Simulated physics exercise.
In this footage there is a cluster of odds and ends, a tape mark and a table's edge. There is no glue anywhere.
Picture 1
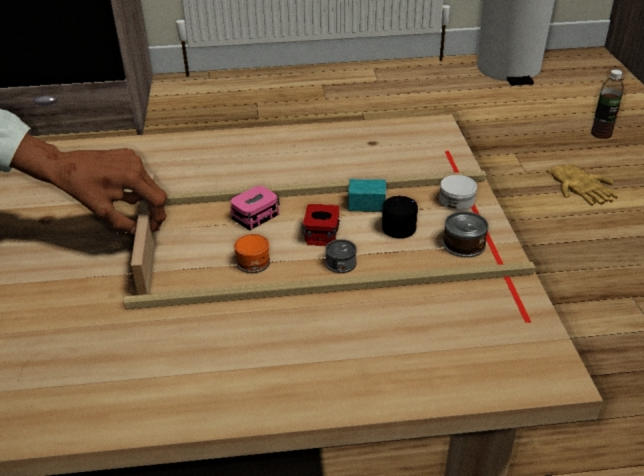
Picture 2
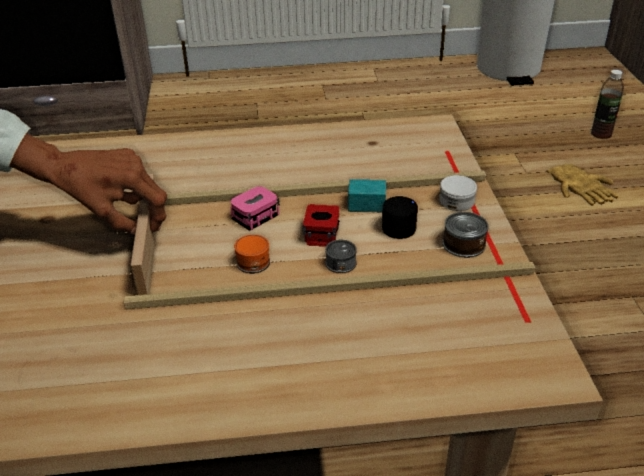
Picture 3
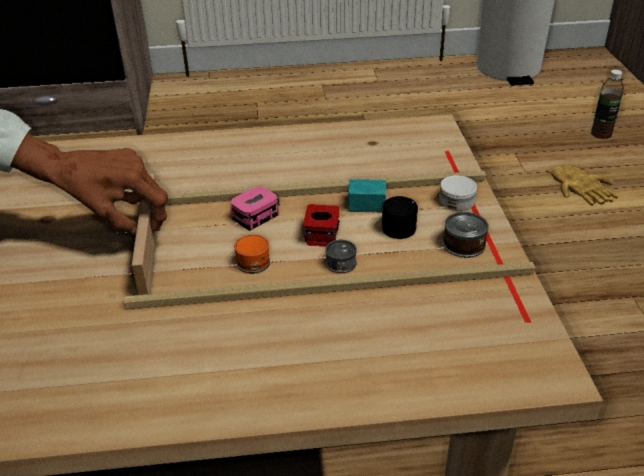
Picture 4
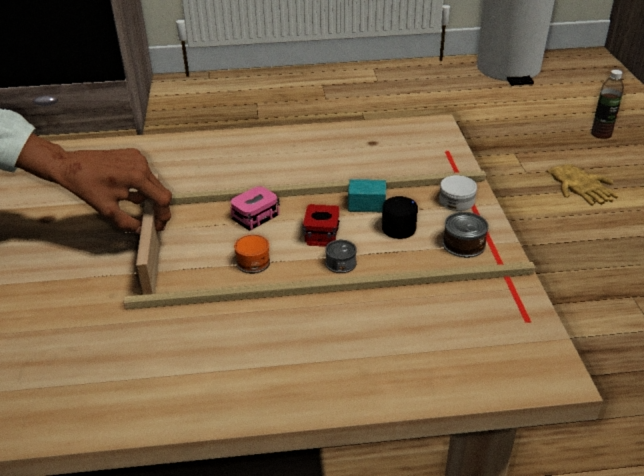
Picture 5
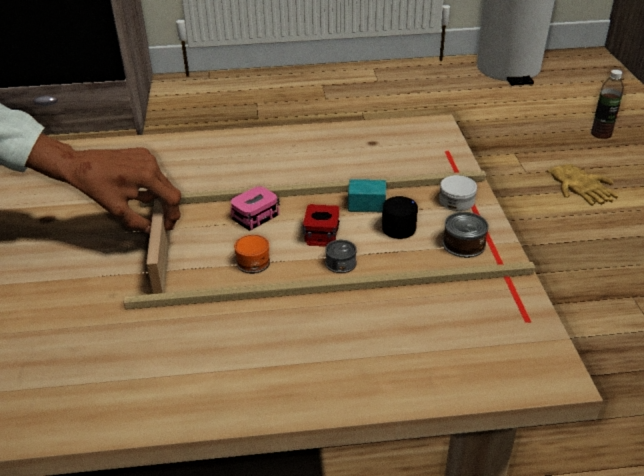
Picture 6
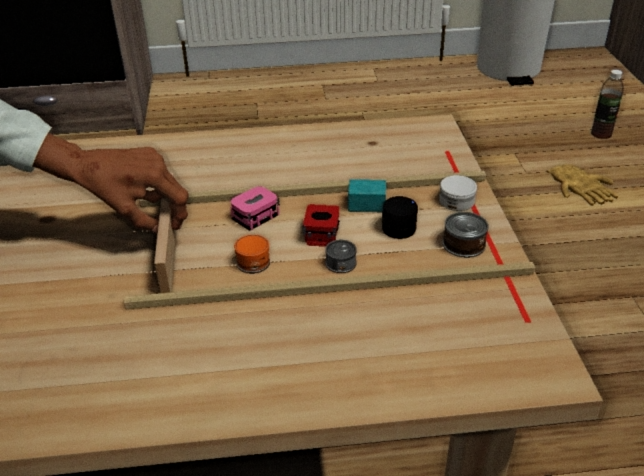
A hand at the left grips a small upright wooden board on a pale wooden table, seen from above at an angle in a room with a plank floor. Between two thin rails sit pink, orange, red, grey, turquoise, black, white and brown items, with red tape at the right. The board stays nearly still, then slides slightly right, touching nothing, while the items and camera stay still.
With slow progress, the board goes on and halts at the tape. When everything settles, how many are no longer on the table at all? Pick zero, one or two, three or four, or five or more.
Three or four are off the table.
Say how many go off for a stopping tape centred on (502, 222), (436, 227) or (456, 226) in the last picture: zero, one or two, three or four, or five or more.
Five or more; one or two; just one or two.
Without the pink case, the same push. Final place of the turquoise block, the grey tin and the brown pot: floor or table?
The turquoise block keeps its place, the grey tin keeps its place and the brown pot ends up down.
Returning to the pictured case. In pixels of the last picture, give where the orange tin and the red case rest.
Orange tin: (507, 232); red case: (497, 211).
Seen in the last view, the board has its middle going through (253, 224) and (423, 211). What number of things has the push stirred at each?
Counting first: 2, next 8.
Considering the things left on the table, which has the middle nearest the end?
The pink case winds up nearest.
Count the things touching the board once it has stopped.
The count is 4.
Soon after, none off yet; white tub at rest near (458, 193); brown pot at rest near (465, 234); black lid at rest near (400, 218).
At rest, the number that fall off is three or four; fallen, turquoise block, black lid, brown pot and white tub.
